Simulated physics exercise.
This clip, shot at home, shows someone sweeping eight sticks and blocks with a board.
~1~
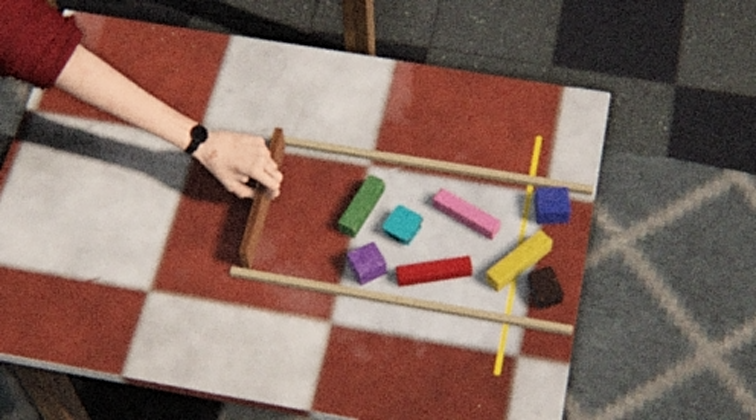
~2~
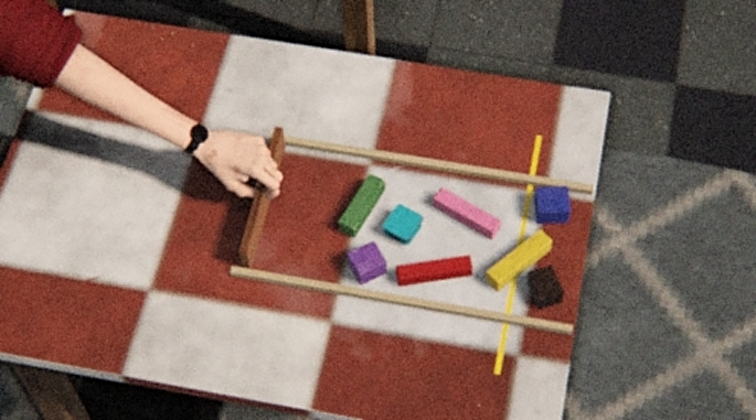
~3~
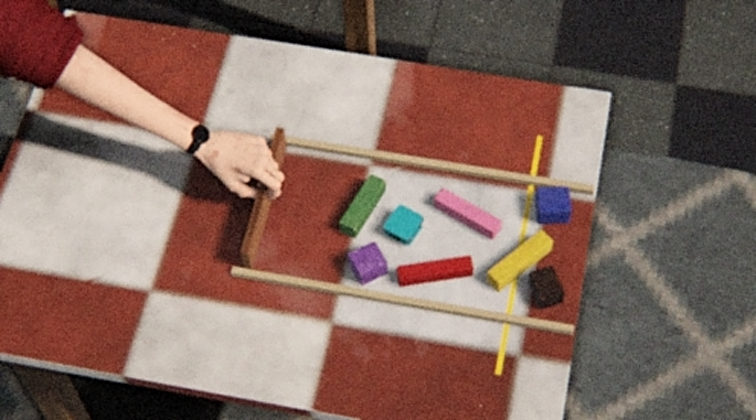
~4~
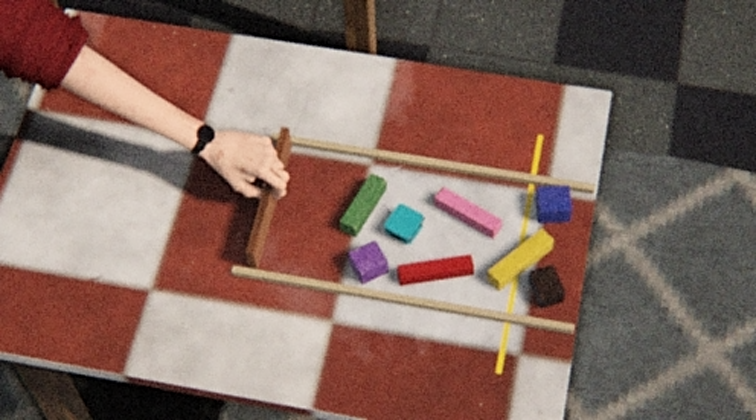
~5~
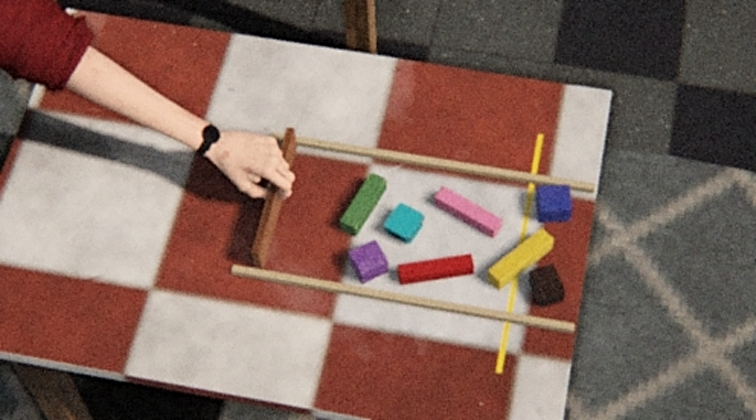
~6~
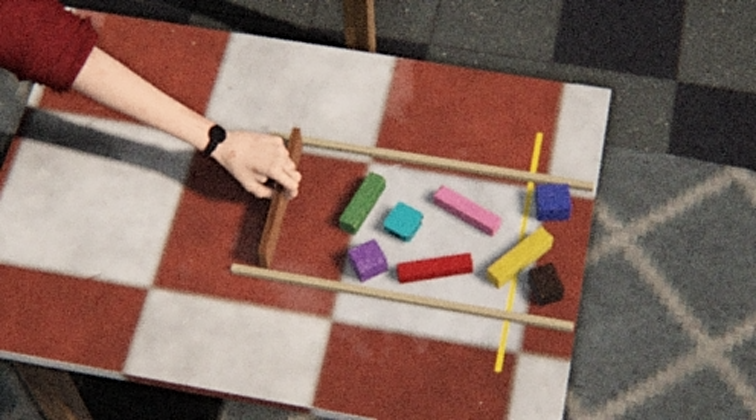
A hand slides a wooden board slightly right toward eight colourful blocks that stay still.
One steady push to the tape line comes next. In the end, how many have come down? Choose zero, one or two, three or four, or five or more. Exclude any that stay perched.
By the end, one or two have come down.
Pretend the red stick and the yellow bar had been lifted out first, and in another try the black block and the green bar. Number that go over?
The count is 0 in the first case and 0 in the second.
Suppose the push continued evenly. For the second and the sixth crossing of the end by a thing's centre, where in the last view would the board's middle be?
At (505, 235) for the second, at (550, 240) for the sixth.
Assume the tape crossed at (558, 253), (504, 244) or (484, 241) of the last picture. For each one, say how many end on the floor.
Down on the floor: 6, 1 and 0.
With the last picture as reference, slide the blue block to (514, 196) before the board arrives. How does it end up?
The blue block stays put.
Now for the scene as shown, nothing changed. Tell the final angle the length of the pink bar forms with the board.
Roughly 55°.
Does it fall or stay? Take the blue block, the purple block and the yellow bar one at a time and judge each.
The blue block keeps its place, the purple block keeps its place, and the yellow bar is gone.
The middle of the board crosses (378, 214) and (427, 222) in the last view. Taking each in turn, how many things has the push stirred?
Note: First position 4; second position 5.
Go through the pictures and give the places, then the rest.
The first picture shows black block (545, 288); blue block (552, 206); yellow bar (519, 261); board (263, 198); tape (519, 250).
The second picture shows blue block (552, 205); turquoise case (403, 226).
The third picture shows yellow bar (520, 261); board (264, 198).
The fourth picture shows black block (547, 287); purple block (369, 263).
The fifth picture shows blue block (554, 204); red stick (436, 269).
The sixth picture shows black block (546, 285); blue block (553, 202); yellow bar (520, 258); board (281, 198); tape (520, 247).
A little later, none off yet; black block at rest near (546, 285); blue block at rest near (553, 202); yellow bar at rest near (520, 258).
Next, none off yet; black block shifted about its own width near (572, 298); blue block moving near (556, 201); yellow bar shifted a little near (560, 270).
When it is over, the number that fall off is one or two; down, yellow bar and black block.
